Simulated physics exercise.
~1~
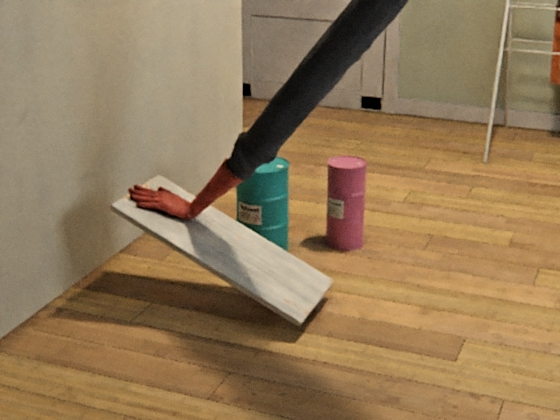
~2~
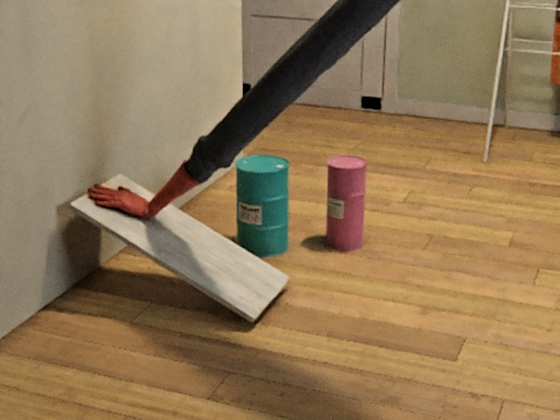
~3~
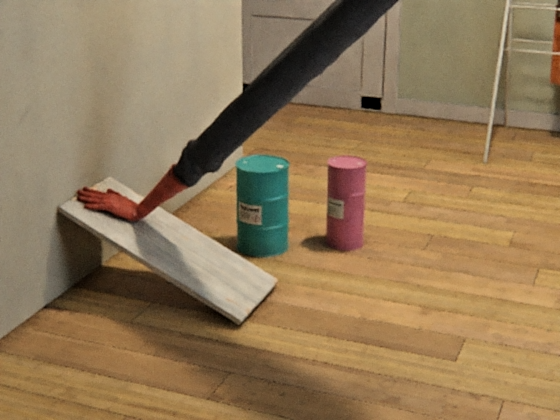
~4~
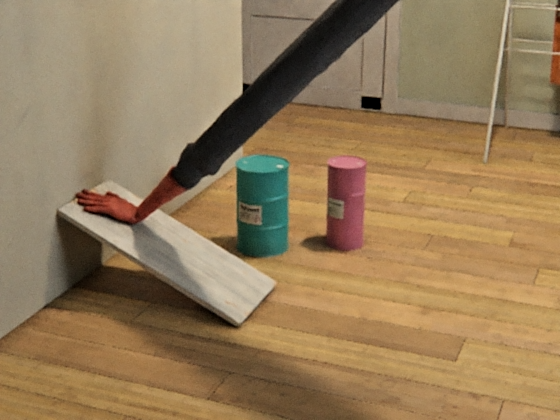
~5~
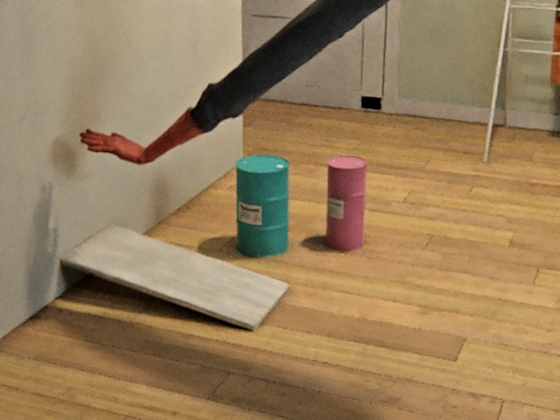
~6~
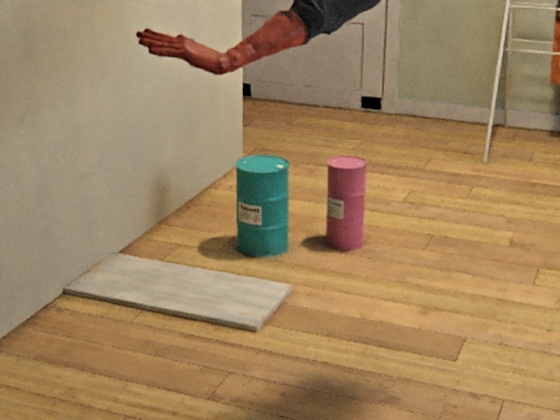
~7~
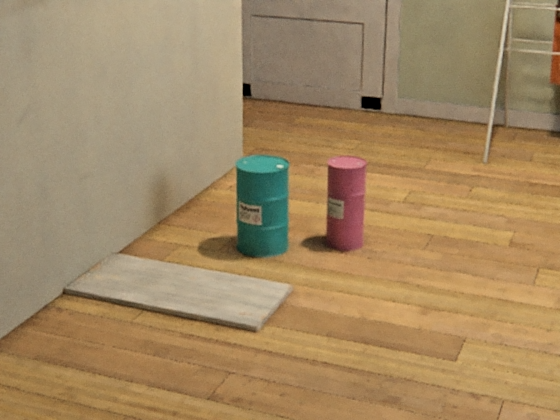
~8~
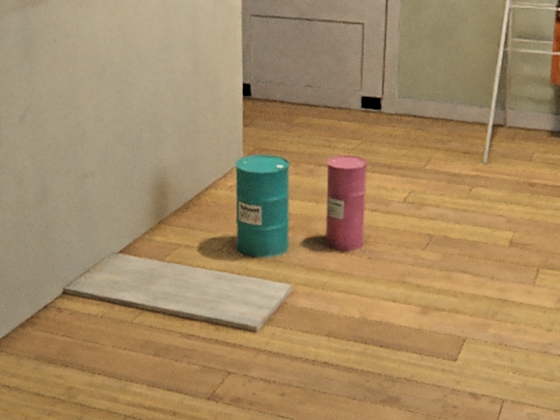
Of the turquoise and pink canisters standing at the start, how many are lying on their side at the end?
None of them are; both the turquoise canister and the pink canister are still upright at the end.
